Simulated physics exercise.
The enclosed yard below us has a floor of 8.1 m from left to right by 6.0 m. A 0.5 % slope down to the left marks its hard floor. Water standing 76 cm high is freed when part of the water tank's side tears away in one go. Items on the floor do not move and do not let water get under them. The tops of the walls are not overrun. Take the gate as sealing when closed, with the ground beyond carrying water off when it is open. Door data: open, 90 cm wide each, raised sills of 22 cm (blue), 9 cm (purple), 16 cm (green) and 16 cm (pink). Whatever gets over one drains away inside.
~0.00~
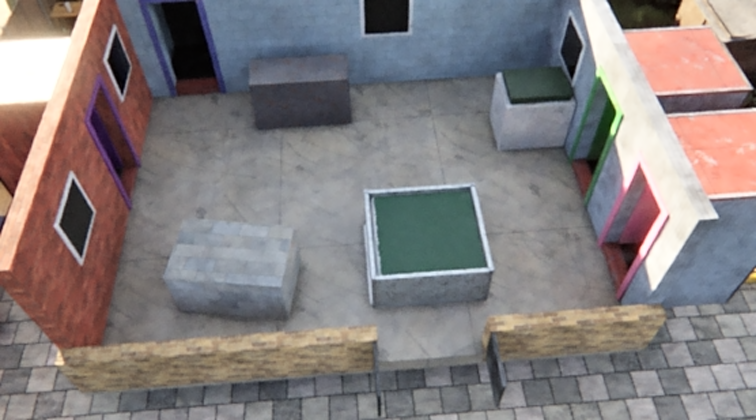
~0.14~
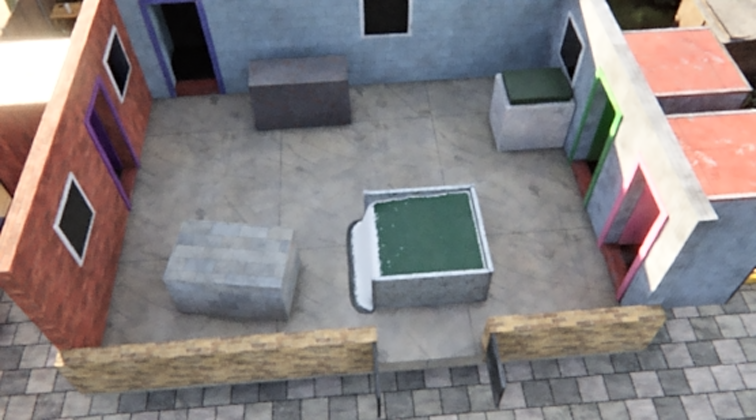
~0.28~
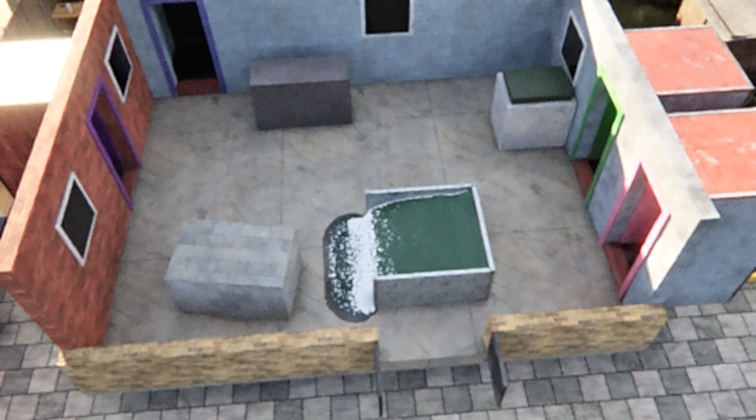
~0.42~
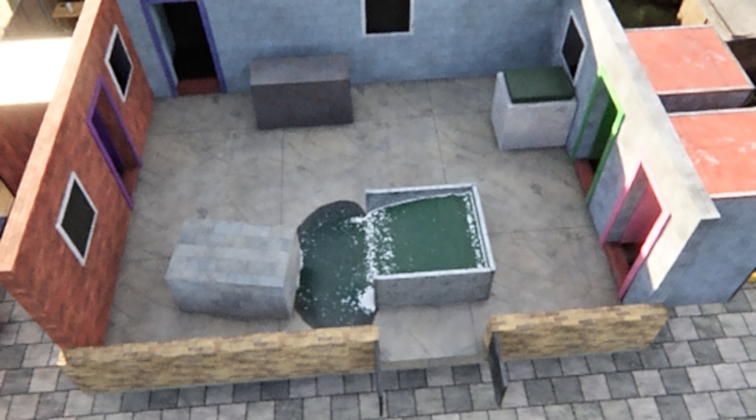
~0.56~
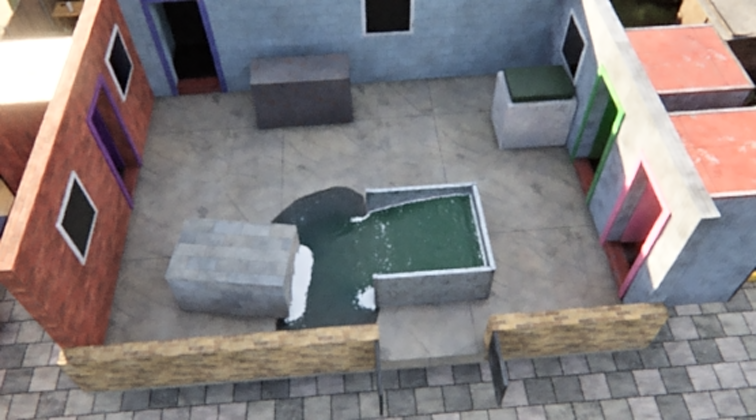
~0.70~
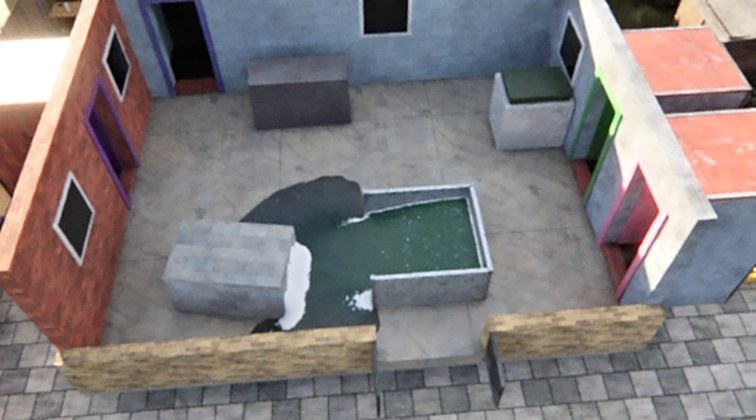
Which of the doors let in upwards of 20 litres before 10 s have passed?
One by one: The blue door will not let too much through, the purple door will let too much through, the green door will not let too much through, the pink door will not let too much through.
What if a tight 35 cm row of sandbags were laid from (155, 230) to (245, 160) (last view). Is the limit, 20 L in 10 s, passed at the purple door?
Next, purple ends up on the low side.
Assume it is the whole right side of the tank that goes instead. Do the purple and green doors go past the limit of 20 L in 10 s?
For purple, too little; for green, too much.
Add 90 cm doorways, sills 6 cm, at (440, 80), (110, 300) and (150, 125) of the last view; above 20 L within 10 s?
Door 1: Lower; door 2: Higher; door 3: Higher.
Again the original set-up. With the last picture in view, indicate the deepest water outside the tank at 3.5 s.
Roughly pixel (150, 112).
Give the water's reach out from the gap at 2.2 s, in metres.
About 5.4 m out.
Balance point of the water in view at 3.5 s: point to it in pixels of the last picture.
(260, 236).
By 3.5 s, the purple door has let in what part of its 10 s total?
Some 75 per cent by then.
After 1.4 s water covers 25 % of the floor and is deepest (46 cm) near (301, 282); blue door not reached, purple door not reached, green door not reached, pink door not reached.
After 2.2 s water covers 40 % of the floor and is deepest (33 cm) near (314, 352); blue door not reached, purple door 20 cm at the sill, 22 L in, green door not reached, pink door not reached.
After 3.5 s water covers 55 % of the floor and is deepest (26 cm) near (150, 112); blue door 20 cm at the sill, 0 L in, purple door 13 cm at the sill, 68 L in, green door not reached, pink door 4 cm at the sill, 0 L in.
After 6.0 s water covers 70 % of the floor and is deepest (16 cm) near (256, 111); blue door 13 cm at the sill, 1 L in, purple door 12 cm at the sill, 80 L in, green door 2 cm at the sill, 0 L in, pink door 6 cm at the sill, 0 L in.
After 10.0 s water covers 95 % of the floor and is deepest (10 cm) near (541, 105); blue door 8 cm at the sill, 1 L in, purple door 8 cm at the sill, 88 L in, green door 2 cm at the sill, 0 L in, pink door 1 cm at the sill, 0 L in.
